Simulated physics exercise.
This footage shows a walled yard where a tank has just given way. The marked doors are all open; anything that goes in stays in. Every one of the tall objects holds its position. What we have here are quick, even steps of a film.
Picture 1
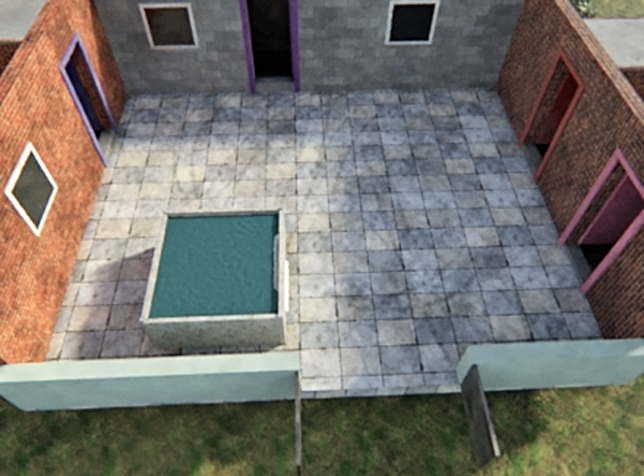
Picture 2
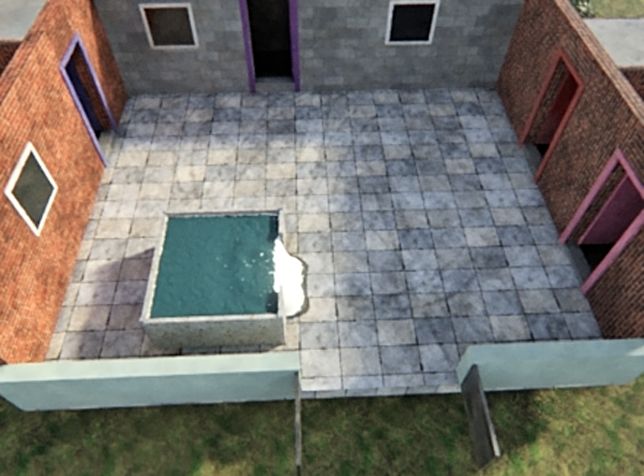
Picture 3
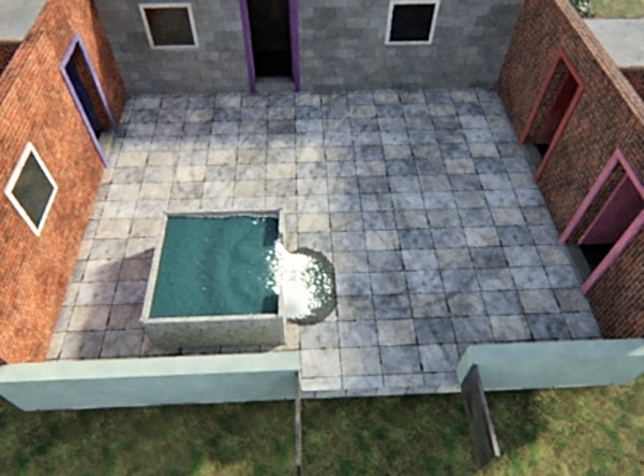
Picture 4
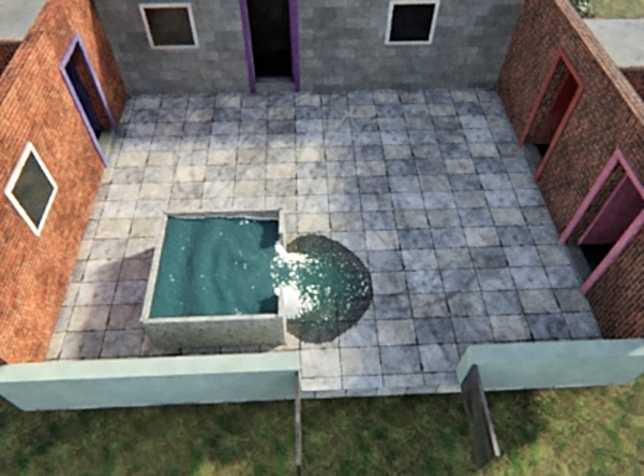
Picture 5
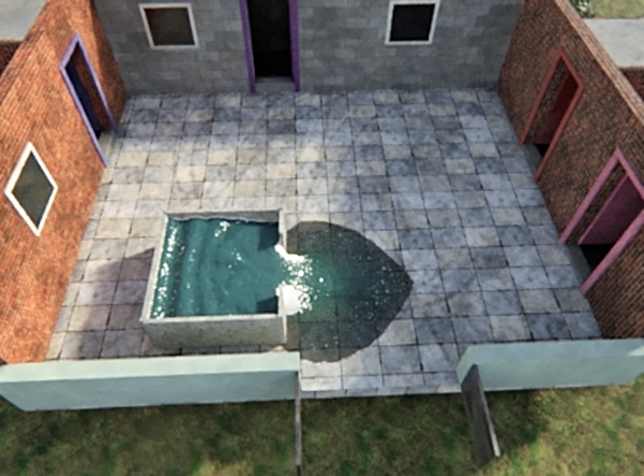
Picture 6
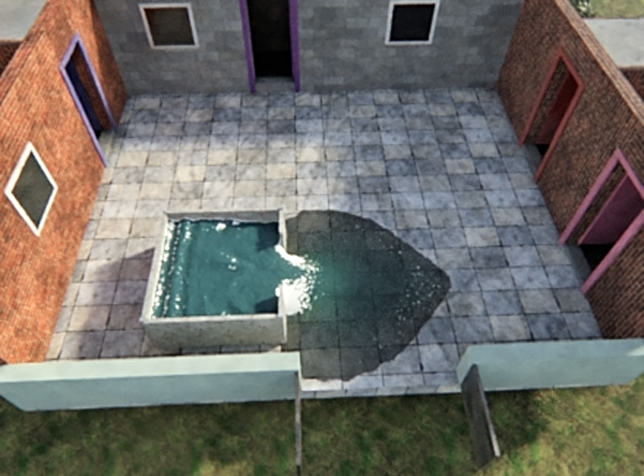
Water burst white and foaming through a gap in the right side of the square stone tank, then spread rightward across the grey paving in a widening dark sheet while the tank's surface churned.
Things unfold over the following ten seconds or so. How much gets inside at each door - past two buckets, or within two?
Outcome: The red door gets two buckets or less inside; the blue door gets two buckets or less inside; the purple door gets two buckets or less inside; the pink door gets more than two buckets inside.
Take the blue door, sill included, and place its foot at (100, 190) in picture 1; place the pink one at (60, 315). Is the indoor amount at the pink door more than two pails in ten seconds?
The pink one falls short.
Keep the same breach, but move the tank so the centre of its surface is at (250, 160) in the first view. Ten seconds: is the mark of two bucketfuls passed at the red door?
Red door: Past the limit.
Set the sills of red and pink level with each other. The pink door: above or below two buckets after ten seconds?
Pink door: Tops it.
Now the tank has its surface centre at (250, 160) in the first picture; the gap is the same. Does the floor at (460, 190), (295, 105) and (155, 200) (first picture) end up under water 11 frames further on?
Points in order: Inundated; not reached; not reached.
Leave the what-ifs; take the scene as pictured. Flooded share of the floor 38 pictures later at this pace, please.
Estimate: Some 45 in a hundred.
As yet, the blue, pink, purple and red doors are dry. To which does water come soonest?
Go with the pink one.
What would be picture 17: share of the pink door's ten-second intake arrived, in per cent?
My figure is 15 in a hundred.
A moment on, water covers 25 % of the floor; the red door not reached, the blue door not reached, the purple door not reached, the pink door wet at the sill, nothing in.
Next, water covers 35 % of the floor; the red door not reached, the blue door not reached, the purple door not reached, the pink door over two buckets in.
Then, water covers 40 % of the floor; the red door wet at the sill, nothing in, the blue door not reached, the purple door not reached, the pink door far over two buckets in.
Later, water covers 45 % of the floor; the red door wet at the sill, nothing in, the blue door not reached, the purple door not reached, the pink door far over two buckets in.
In the end, water covers 65 % of the floor; the red door wet at the sill, nothing in, the blue door not reached, the purple door wet at the sill, nothing in, the pink door far over two buckets in.
